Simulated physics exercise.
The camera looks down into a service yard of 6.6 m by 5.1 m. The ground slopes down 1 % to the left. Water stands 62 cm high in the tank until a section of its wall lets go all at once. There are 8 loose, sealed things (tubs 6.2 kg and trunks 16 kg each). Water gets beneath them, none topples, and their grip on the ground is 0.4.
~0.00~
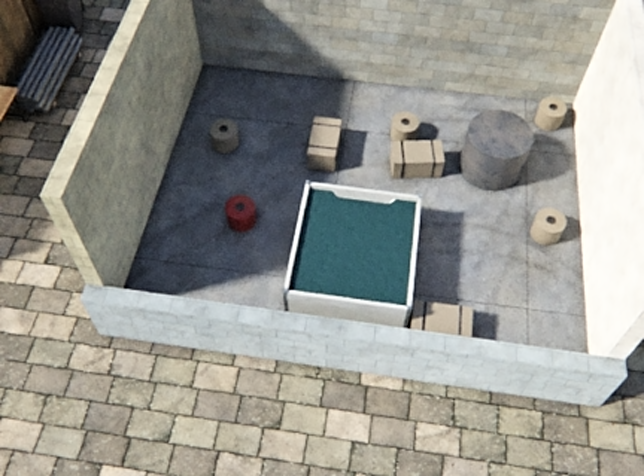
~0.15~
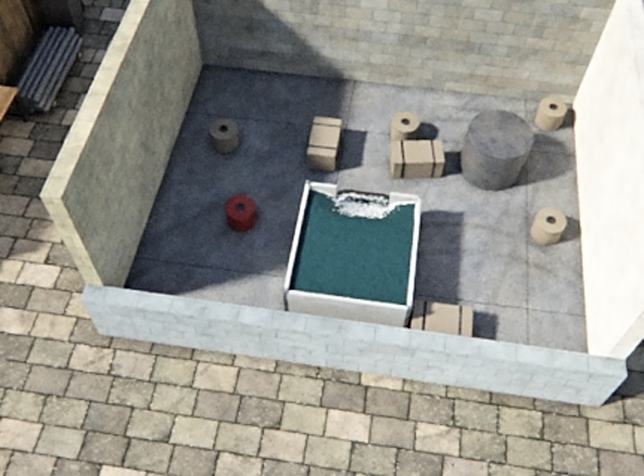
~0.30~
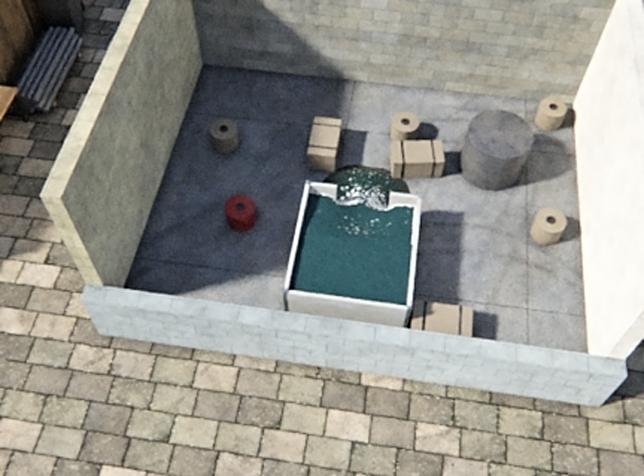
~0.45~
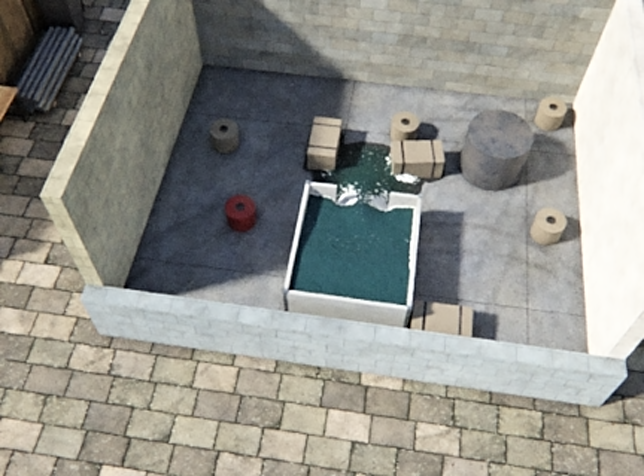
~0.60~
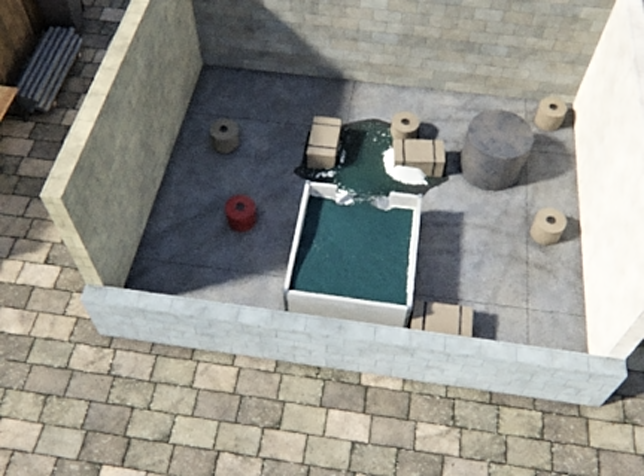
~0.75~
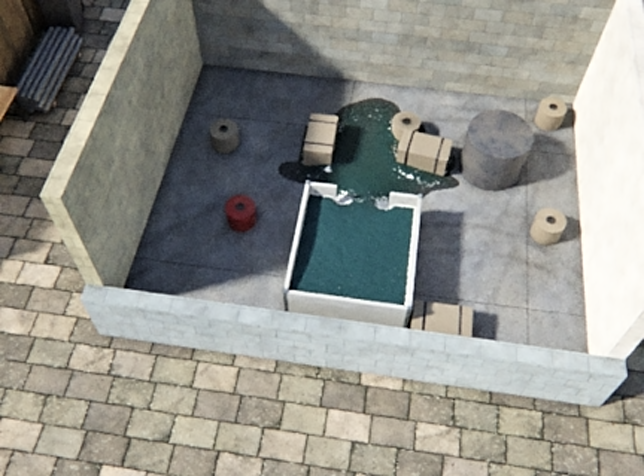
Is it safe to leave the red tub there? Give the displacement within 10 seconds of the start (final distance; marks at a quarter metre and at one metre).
The red tub moves a short way.
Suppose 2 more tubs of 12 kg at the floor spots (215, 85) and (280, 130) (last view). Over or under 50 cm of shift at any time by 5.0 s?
In that order: More, more.
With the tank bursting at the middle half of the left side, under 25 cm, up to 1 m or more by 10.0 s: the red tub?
In that case the red tub gets carried off.
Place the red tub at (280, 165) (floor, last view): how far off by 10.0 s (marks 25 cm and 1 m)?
It slides a little.
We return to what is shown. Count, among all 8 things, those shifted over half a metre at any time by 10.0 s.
I count 6.
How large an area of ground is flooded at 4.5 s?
About 24 m2.
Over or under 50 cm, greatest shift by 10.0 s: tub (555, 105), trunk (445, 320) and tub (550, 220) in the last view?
In that order: Past it, less, over.
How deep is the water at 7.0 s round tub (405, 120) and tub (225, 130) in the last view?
Roughly 3 and 3 cm.
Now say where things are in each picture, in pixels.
The red tub at (240, 207), on the bottom; 3.0 m2 under water; 0 of 8 have shifted, in the first frame.
The red tub at (240, 207) rests on the ground; 3.4 m2 under water; 0 of 8 have shifted, in the second frame.
The red tub at (240, 207), on the bottom; 4.1 m2 under water; 0 of 8 have shifted, in the third frame.
The red tub at (240, 207) rests on the ground; water covers 4.8 m2; 0 of 8 have shifted, in the fourth frame.
The red tub at (240, 207), on the bottom; 5.5 m2 under water; 0 of 8 have shifted, in the fifth frame.
The red tub at (240, 207) rests on the ground; 6.6 m2 under water; 2 of 8 have shifted, in the sixth frame.
After 2.0 s the red tub is near (240, 207), 0.0 m from its start, aground; 1 afloat.
After 4.5 s the red tub is near (240, 207), 0.0 m from its start, aground; 2 afloat.
After 7.0 s the red tub is near (251, 217), 0.3 m from its start, aground; 1 afloat.
After 10.0 s the red tub is near (239, 231), 0.5 m from its start, afloat; 6 afloat.
